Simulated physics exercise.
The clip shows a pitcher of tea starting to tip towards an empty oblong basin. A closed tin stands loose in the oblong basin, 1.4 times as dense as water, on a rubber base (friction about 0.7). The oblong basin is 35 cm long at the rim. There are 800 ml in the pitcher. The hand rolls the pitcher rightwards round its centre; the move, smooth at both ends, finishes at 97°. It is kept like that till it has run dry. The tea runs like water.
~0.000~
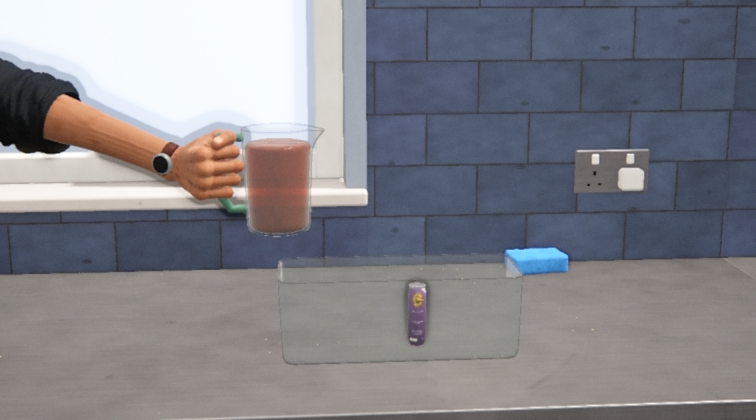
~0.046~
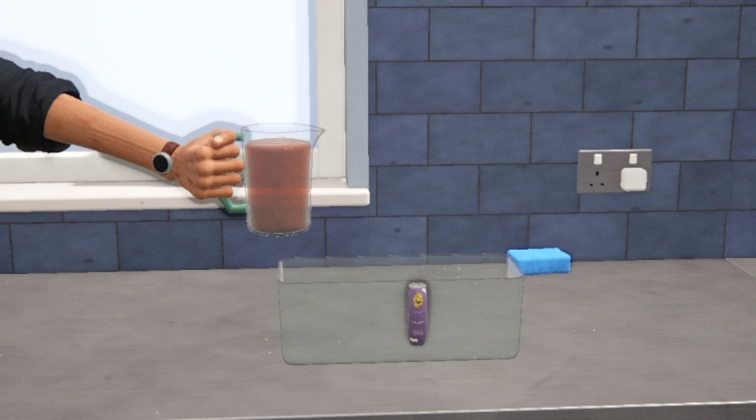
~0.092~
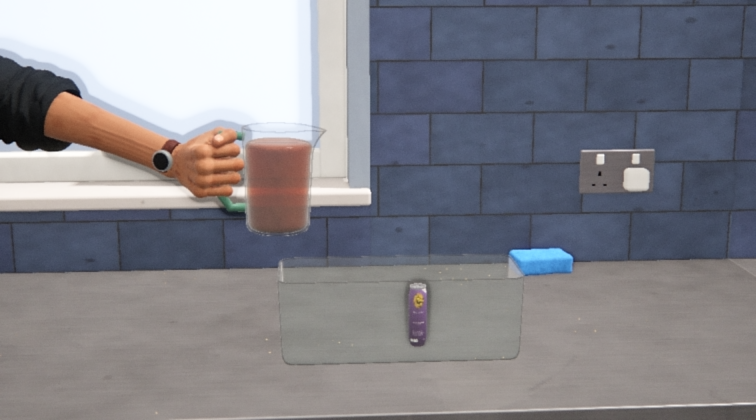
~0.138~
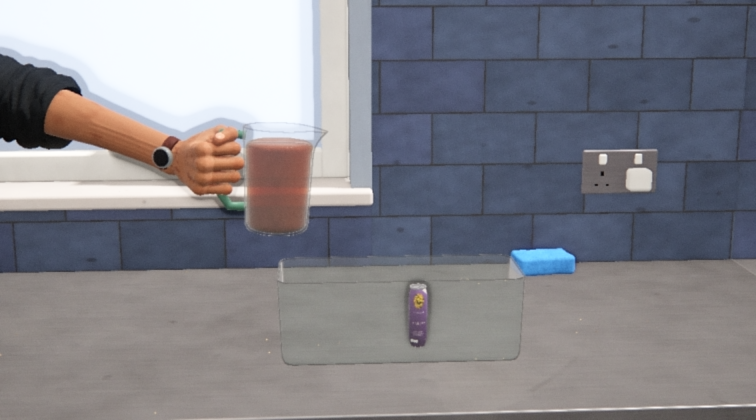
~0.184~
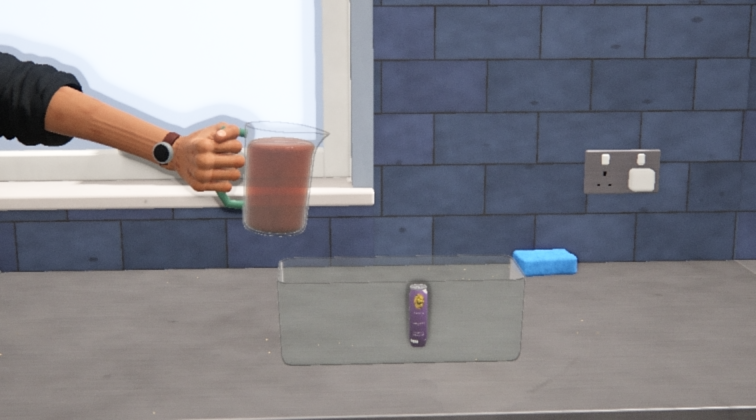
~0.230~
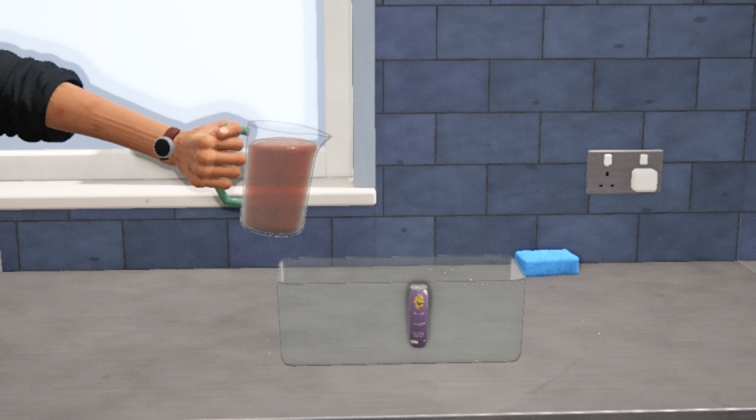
On a grey kitchen counter against blue tiles, a closed purple tin stands in an empty, clear oblong basin, beside a blue sponge. Above it, a hand holds a clear pitcher of reddish-brown tea upright, nearly still at first, then tilts it slightly to the right.
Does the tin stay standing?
The tin stays up.
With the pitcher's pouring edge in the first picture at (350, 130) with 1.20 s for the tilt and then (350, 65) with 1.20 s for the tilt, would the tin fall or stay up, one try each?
First it falls; then it keeps standing.
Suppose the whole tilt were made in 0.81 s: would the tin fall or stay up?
The tin remains upright.
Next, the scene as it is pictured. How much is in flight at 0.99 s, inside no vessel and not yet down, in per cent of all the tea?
Some 16 per cent.
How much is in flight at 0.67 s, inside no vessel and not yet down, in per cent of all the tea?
Some 9 per cent.
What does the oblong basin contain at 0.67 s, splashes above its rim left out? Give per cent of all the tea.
Some 1 per cent.
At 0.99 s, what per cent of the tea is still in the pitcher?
About 50 per cent.
Then, 0.67 s in, the tilt is 57° and 90 per cent is still to pour; the tin stands where it began.
Then, 0.99 s in, the tilt is 90° and 50 per cent is still to pour; the tin stands 1 cm from where it began.
Then, 1.33 s in, the tilt is 97° and 11 per cent is still to pour; the tin stands 1 cm from where it began.
Then, 1.70 s in, the tilt is 97° and 1 per cent is still to pour; the tin stands 1 cm from where it began.
Finally, the tin stands 1 cm from where it began.
